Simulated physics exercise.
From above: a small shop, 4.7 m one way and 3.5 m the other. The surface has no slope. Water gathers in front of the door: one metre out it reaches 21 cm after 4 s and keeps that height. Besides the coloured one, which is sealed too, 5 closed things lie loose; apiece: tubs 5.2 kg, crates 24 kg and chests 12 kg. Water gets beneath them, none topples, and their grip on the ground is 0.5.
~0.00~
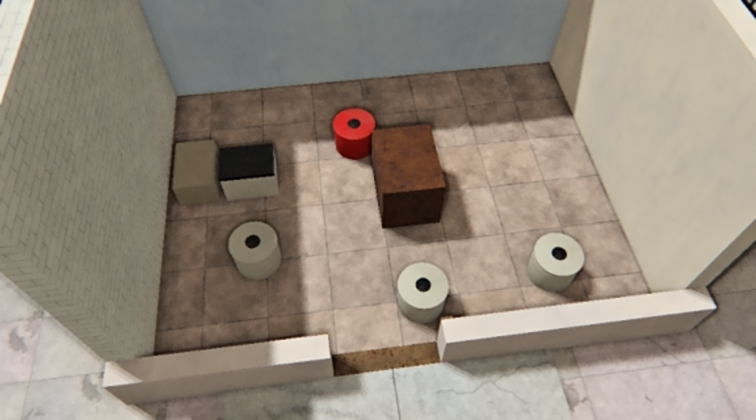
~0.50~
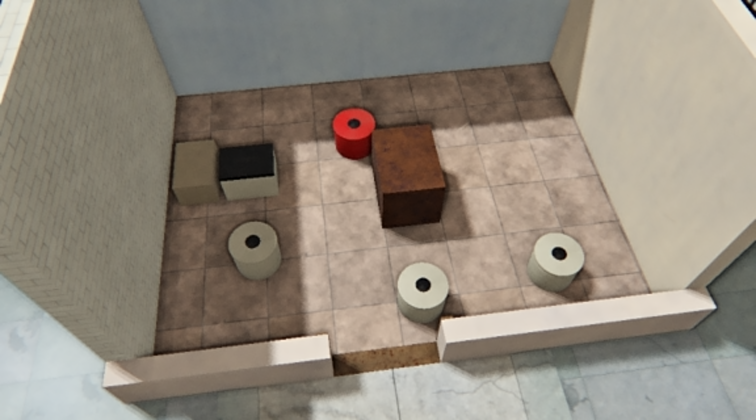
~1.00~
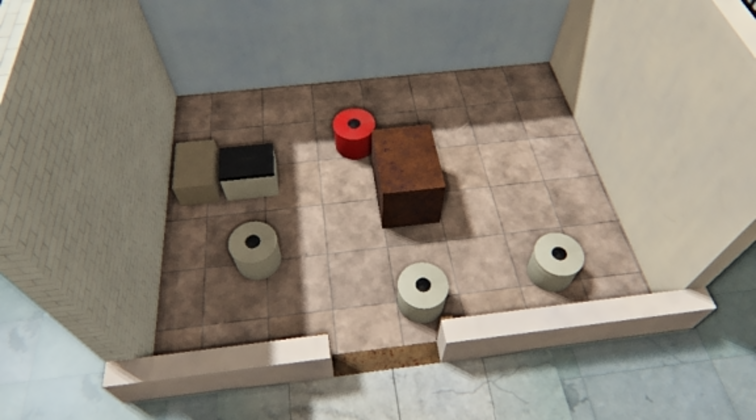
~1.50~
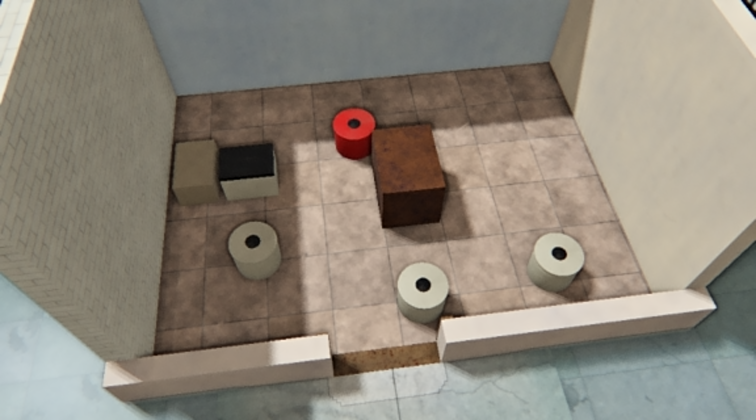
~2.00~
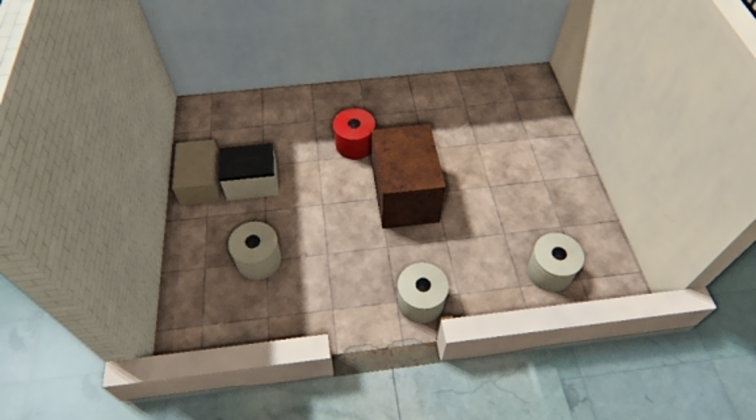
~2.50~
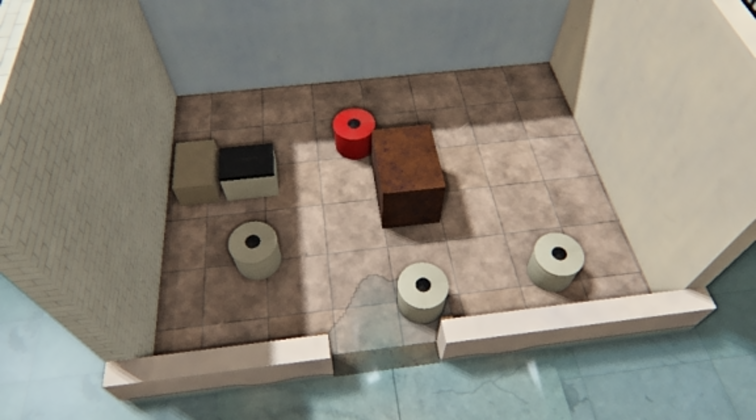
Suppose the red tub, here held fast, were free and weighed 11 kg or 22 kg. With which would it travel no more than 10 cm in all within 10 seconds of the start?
For it, the smaller load will do.
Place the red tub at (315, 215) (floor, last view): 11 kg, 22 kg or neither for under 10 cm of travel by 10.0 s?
Only the larger holds.
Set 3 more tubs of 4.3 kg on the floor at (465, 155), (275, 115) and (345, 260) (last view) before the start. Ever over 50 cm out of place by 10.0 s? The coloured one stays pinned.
In turn: Under, past it, over.
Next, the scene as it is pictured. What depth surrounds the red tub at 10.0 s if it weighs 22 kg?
Roughly 5 cm.
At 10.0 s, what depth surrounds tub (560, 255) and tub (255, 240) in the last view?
About 4 and 5 cm.
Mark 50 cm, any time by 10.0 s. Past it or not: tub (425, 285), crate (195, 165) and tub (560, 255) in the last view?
In turn: More, short of it, less.
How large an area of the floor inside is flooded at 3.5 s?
About 2.5 m2.
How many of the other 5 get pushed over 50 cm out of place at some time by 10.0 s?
That makes 3.
After 3.5 s the red tub would be 0 cm from its start with 11 kg and 0 cm from its start with 22 kg; 0 cm of water round it then.
After 4.5 s the red tub would be 0 cm from its start with 11 kg and 0 cm from its start with 22 kg; 3 cm of water round it then.
After 7.0 s the red tub would be 0 cm from its start with 11 kg and 0 cm from its start with 22 kg; 3 cm of water round it then.
After 10.0 s the red tub would be 1 cm from its start with 11 kg and 0 cm from its start with 22 kg; 5 cm of water round it then.
